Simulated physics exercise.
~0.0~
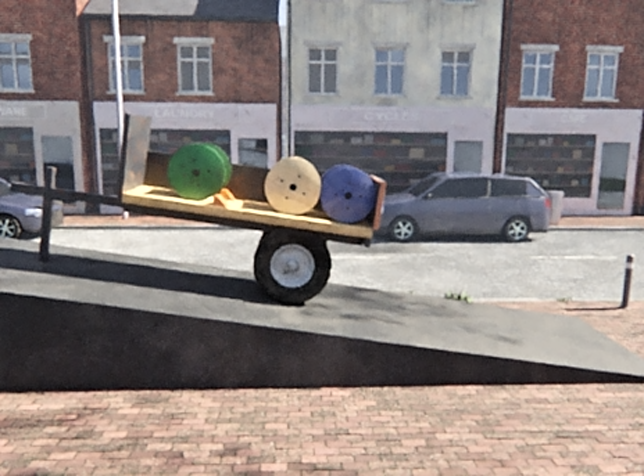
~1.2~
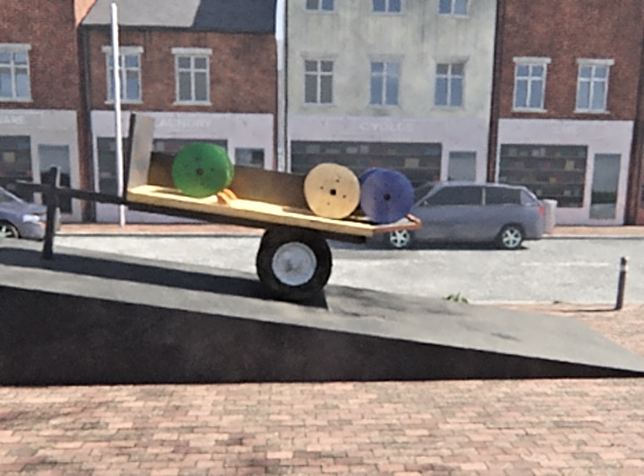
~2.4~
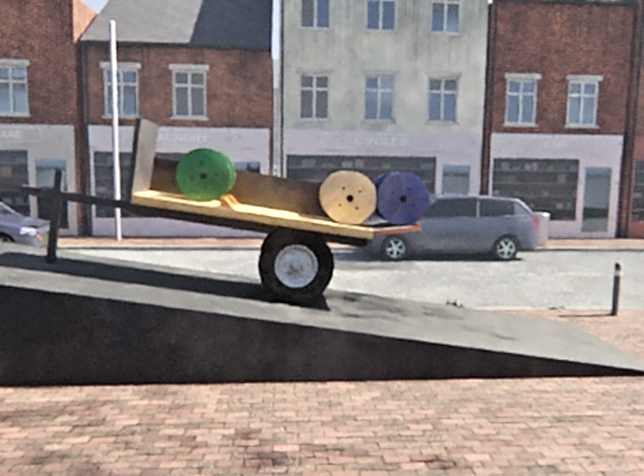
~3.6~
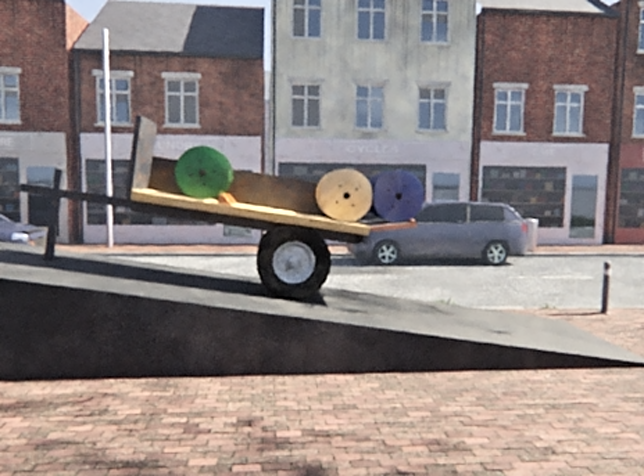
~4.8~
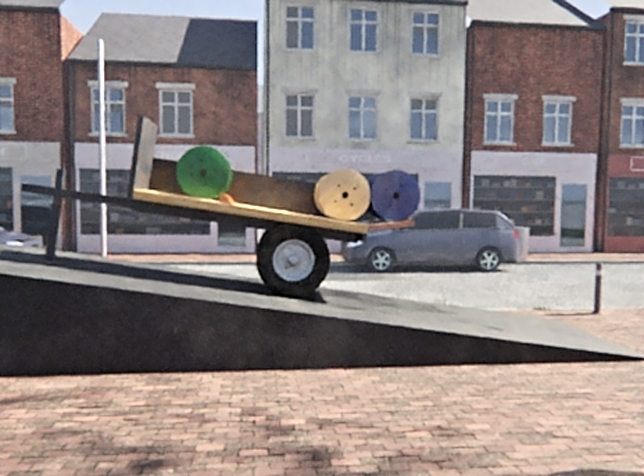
In this clip, a trailer on a ramp carries green, cream and blue reels; its tailgate swings down, and the cream and blue reels roll a short way right, the blue one coming to rest on the lowered gate while the green one stays on the bed by an orange chock.
